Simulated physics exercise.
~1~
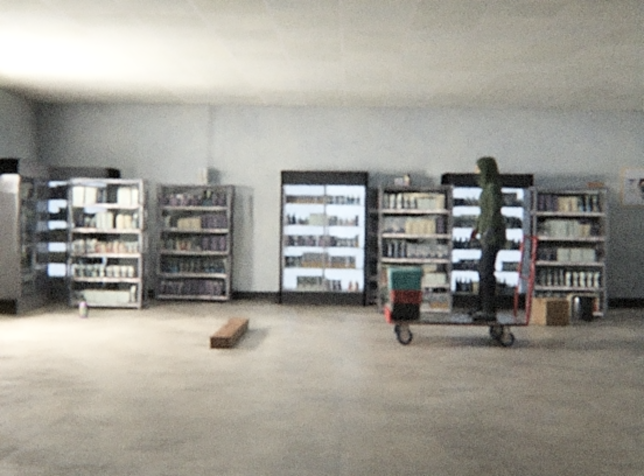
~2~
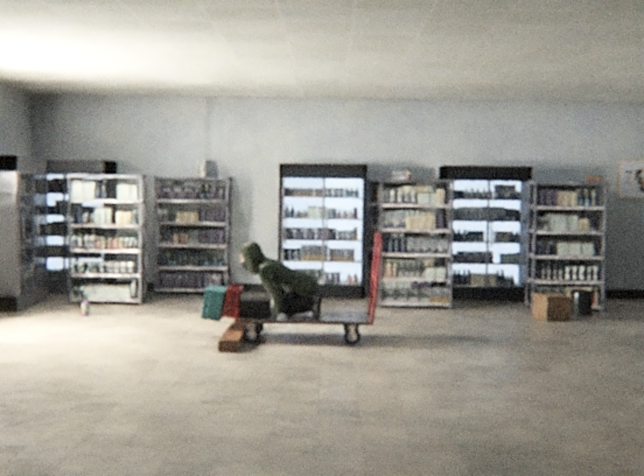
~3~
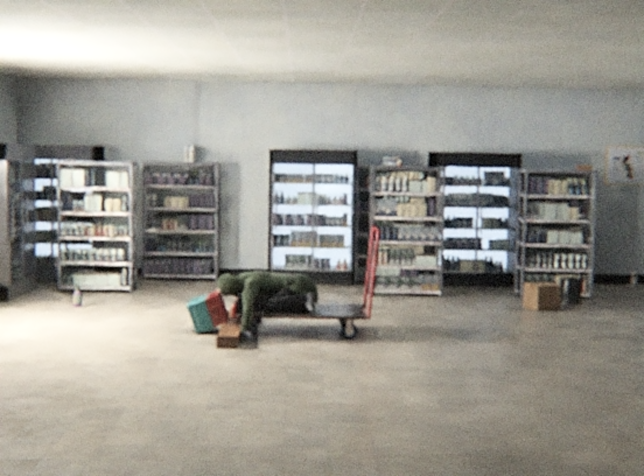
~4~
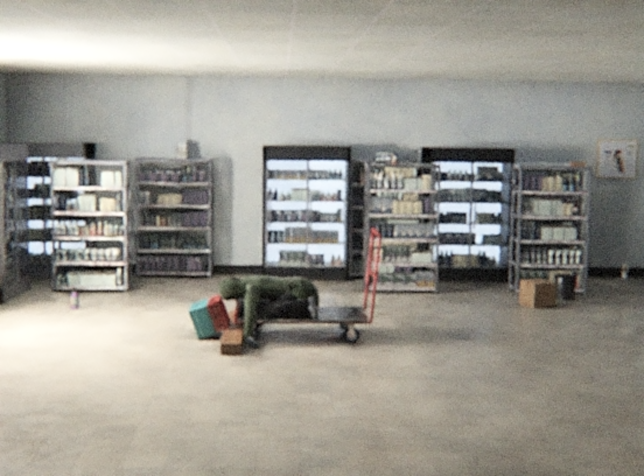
Standing figure riding a red-handled trolley left into a beam on a shop floor, toppling face down as crates tip off the front.
